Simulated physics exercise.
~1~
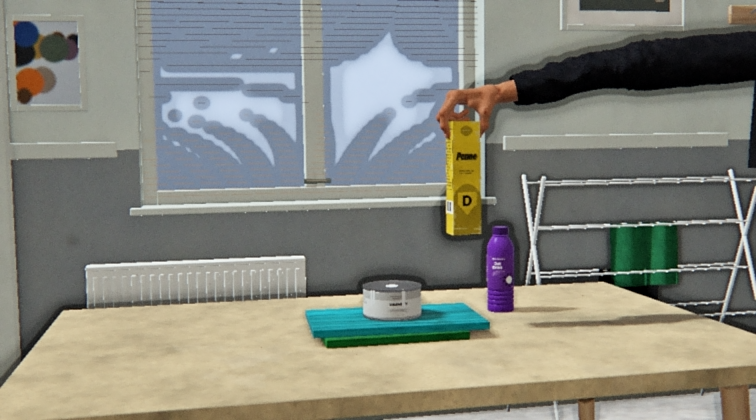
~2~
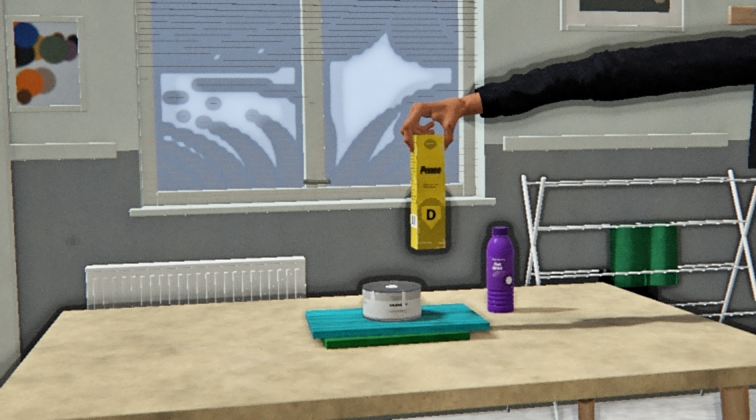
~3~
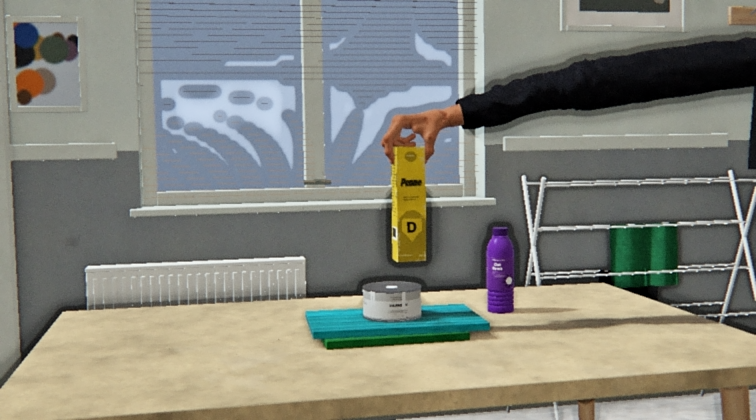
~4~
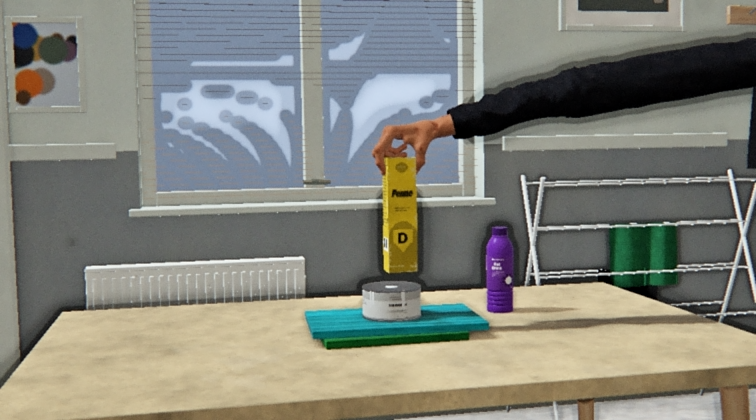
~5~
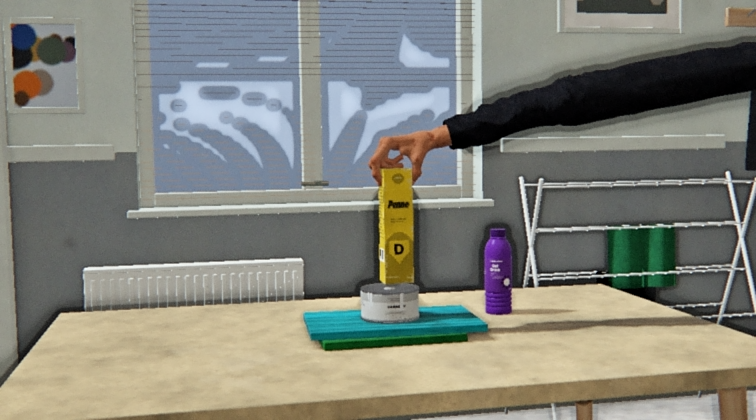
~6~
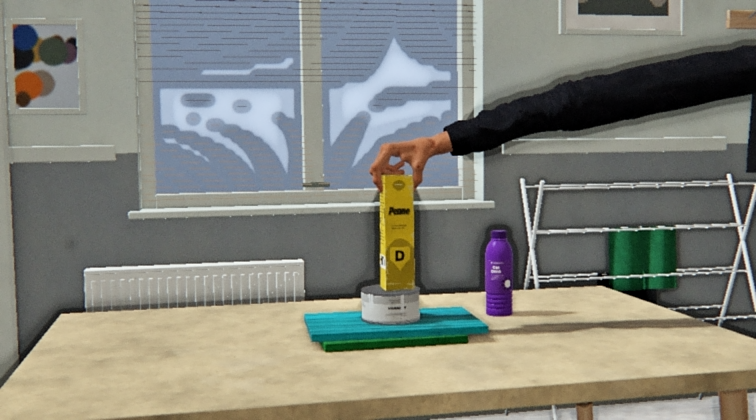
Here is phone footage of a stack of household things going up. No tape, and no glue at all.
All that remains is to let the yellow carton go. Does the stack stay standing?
Yes, it will remain standing.
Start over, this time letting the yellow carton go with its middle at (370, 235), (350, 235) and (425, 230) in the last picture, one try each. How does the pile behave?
Lab note - try 1: No collapse; try 2: Collapse; try 3: Collapse.
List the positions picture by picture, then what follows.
In the first frame, coming down; yellow carton (463, 177).
In the second frame, coming down; yellow carton (428, 191); turquoise board (394, 320).
In the third frame, coming down; yellow carton (409, 204).
In the fourth frame, coming down; yellow carton (400, 214); turquoise board (393, 320).
In the fifth frame, coming down; yellow carton (396, 225).
In the sixth frame, set down, still held; yellow carton (397, 232); turquoise board (392, 323).
Then, 0.20 s later than the last frame, all is still.
Then, 0.30 s later than the last frame, yellow carton resting near (397, 232).
When it is over, all 5 as before. End places, in pixels of the last picture, yellow carton near (397, 232). The pile holds.
